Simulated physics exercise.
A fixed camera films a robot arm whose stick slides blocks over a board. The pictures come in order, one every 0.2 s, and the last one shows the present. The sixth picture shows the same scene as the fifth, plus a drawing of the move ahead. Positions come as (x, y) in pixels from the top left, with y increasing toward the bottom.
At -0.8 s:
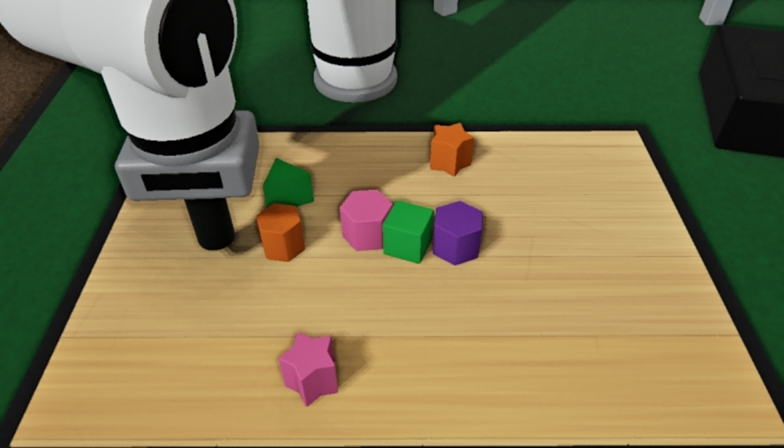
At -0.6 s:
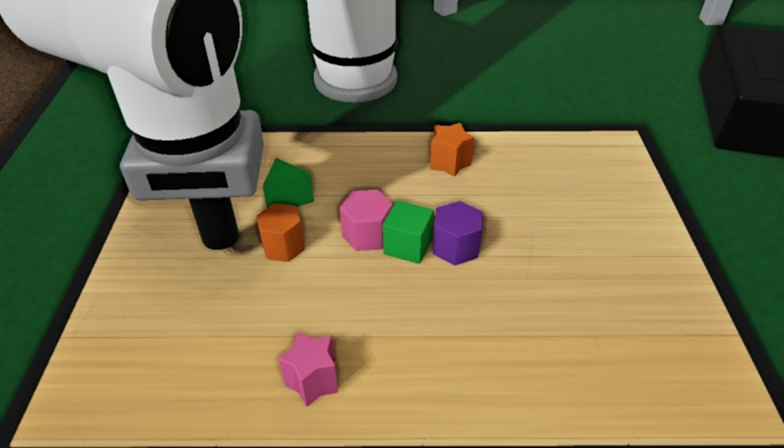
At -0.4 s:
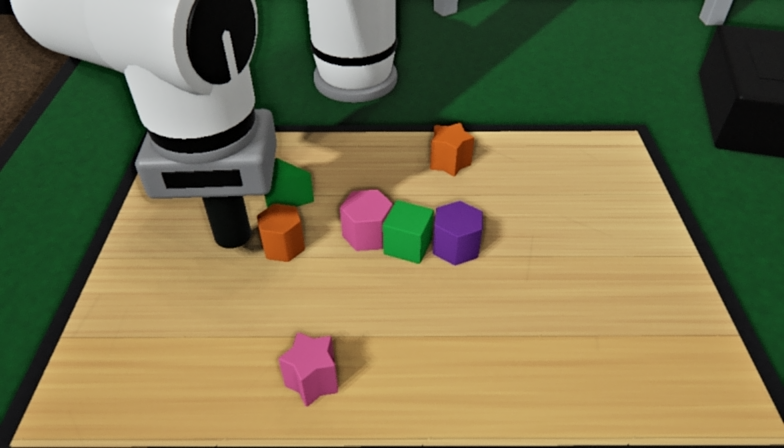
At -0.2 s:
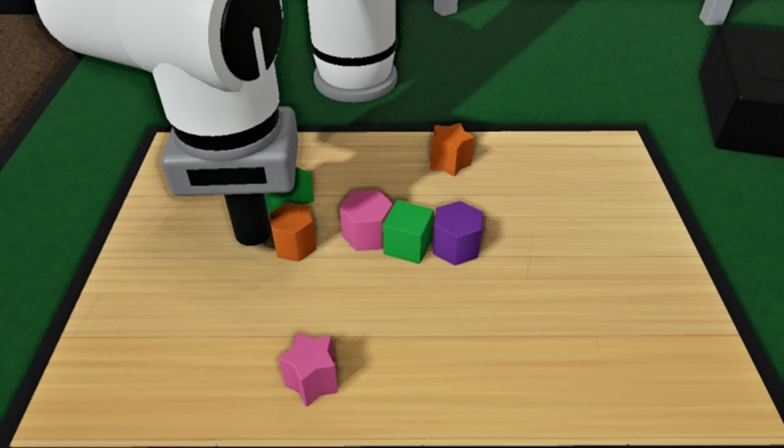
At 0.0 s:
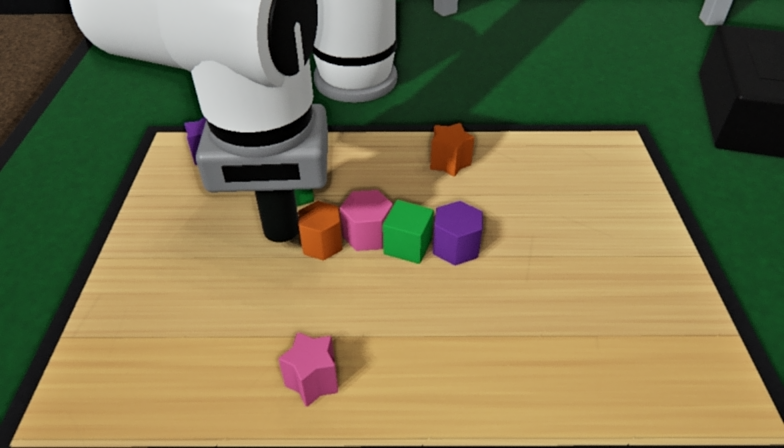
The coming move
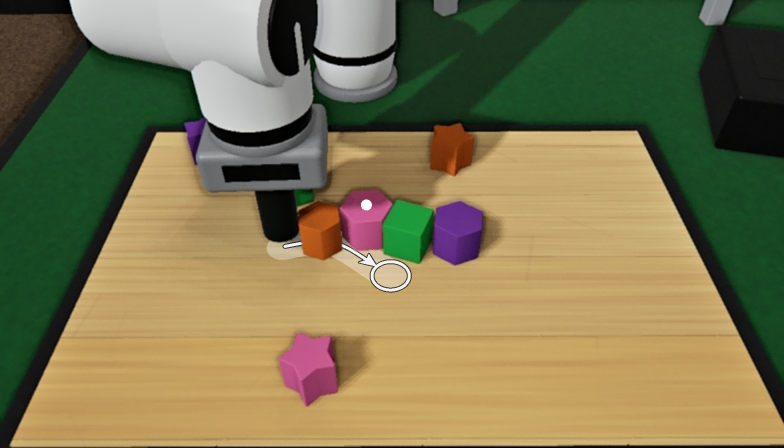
A wooden tabletop edged in black stands on a green floor, seen from above at a fixed angle. A white robot arm with a gray head and black stick is at the left, near orange, green, pink and purple blocks, with an orange star behind and a pink star in front. The arm moves right, its stick pushing the orange block toward the pink one, uncovering a purple piece behind.
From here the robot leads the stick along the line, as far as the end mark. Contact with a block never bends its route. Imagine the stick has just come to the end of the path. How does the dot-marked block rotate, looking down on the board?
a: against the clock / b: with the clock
(a)
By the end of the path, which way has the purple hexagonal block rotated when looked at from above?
Short answer: Clockwise.
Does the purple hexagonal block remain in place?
In short: No.
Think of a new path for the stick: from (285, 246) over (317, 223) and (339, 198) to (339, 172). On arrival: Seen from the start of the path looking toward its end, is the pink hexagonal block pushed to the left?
No.
Drawn move, from (285, 246) by way of (325, 242) and (359, 255) to (391, 276); the dot is on the pink hexagonal block.
The first path, step by step. One third of the way, stick at (324, 225); orange hexagonal block at (361, 206), turned 20° anticlockwise; pink hexagonal block at (402, 195); green square block at (437, 213); purple hexagonal block at (483, 221), turned 25° clockwise.
Two thirds of the way, stick at (359, 239); orange hexagonal block at (394, 211), turned 50° anticlockwise; pink hexagonal block at (421, 188), turned 20° anticlockwise; green square block at (456, 209), turned 25° clockwise; purple hexagonal block at (498, 224), turned 35° clockwise.
At the end, stick at (391, 259); orange hexagonal block at (404, 215), turned 80° anticlockwise; pink hexagonal block at (422, 187), turned 20° anticlockwise; green square block at (456, 209), turned 25° clockwise; purple hexagonal block at (498, 224), turned 35° clockwise.
